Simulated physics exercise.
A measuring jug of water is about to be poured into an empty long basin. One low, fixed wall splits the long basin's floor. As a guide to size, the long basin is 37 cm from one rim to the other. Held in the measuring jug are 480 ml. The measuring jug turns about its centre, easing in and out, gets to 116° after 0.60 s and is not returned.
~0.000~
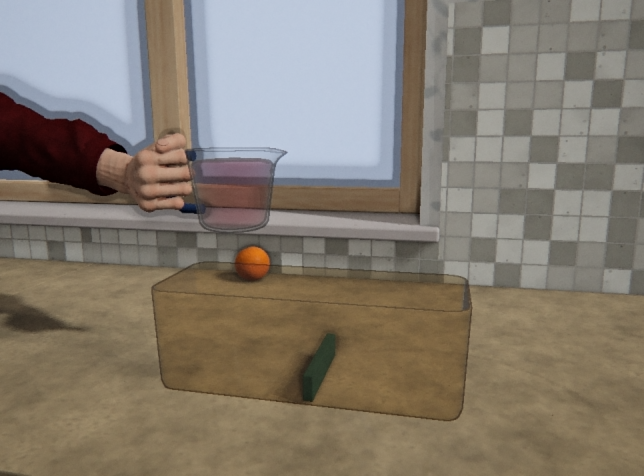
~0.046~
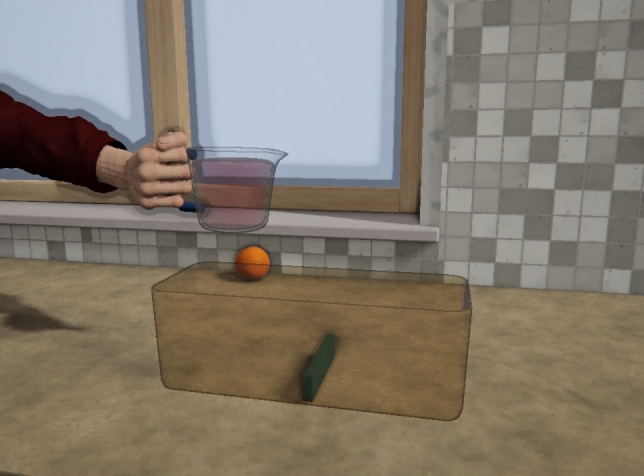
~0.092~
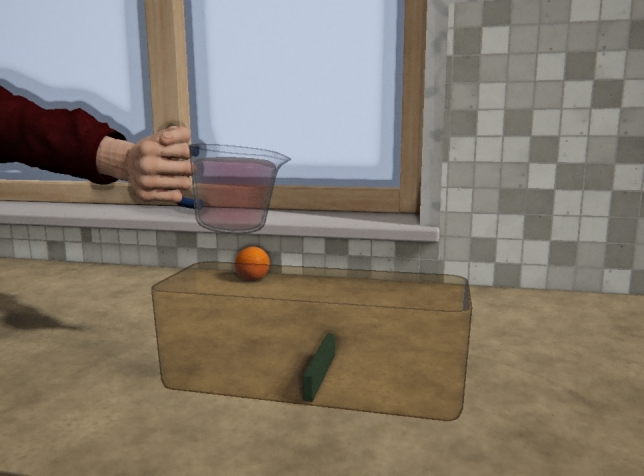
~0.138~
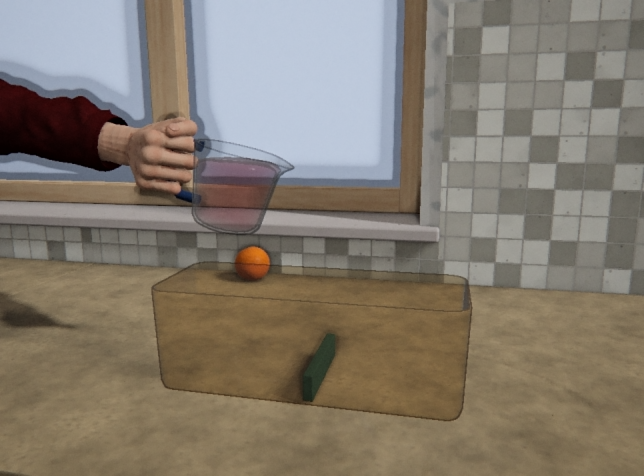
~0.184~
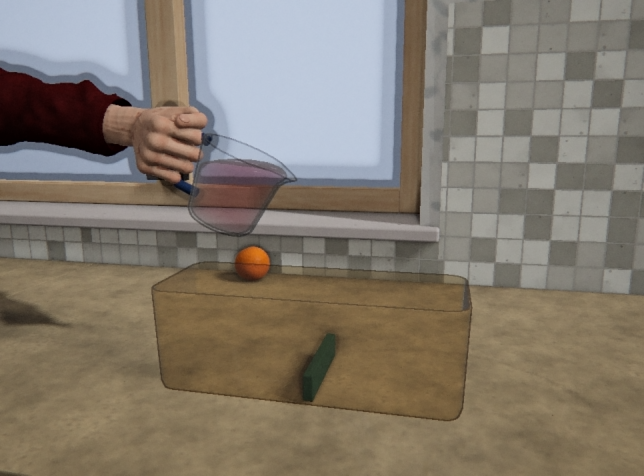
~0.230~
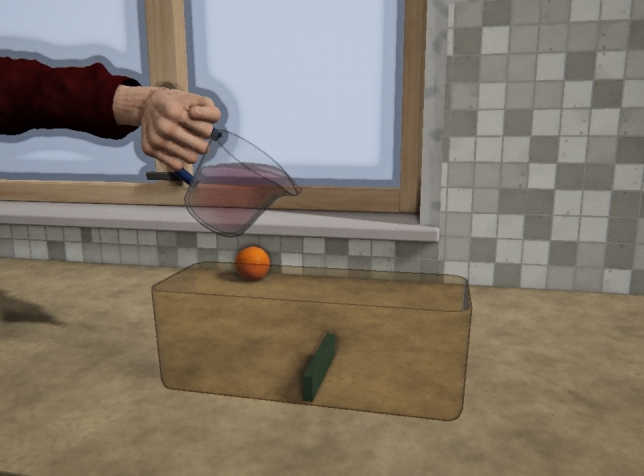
A hand in a dark red sleeve, reaching in from the left, holds a clear measuring jug of pinkish liquid and tilts it clockwise, barely at first, then more steeply, its spout dipping to the right. Below, a long transparent basin stands on a mottled brown counter, with an orange ball near its back rim and a dark green strip low down. Seen from the front and slightly above, the kitchen has a wood-framed window and grey tiles behind, and the camera stays still.
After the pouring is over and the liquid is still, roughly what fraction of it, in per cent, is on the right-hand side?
Roughly 48 out of 100 parts.
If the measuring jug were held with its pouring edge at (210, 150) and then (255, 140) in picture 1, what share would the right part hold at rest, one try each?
Result: 15 per cent, then 15 per cent.
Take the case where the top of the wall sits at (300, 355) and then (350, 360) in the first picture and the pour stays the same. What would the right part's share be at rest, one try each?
It comes to 80 per cent, and then 15 per cent.
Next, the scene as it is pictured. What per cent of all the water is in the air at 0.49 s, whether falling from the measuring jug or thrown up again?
It comes to roughly 26 per cent.
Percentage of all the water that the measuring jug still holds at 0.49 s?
Roughly 30 %.
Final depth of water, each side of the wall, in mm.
About 10 mm left, about 10 mm right.
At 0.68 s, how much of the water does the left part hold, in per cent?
I'd put it near 48 percent.
Then, 0.49 s in, the tilt is 107° and 30 per cent is still to pour, 12 is left of the wall and 33 right of it.
Then, 0.68 s in, the tilt is 116° and 1 per cent is still to pour, 48 is left of the wall and 48 right of it.
Then, 0.88 s in, the tilt is 116° and 0 per cent is still to pour, 51 is left of the wall and 48 right of it.
Then, 1.10 s in, the tilt is 116° and 0 per cent is still to pour, 51 is left of the wall and 48 right of it.
Finally, 51 per cent lies left of the wall, 48 right of it and 1 outside.
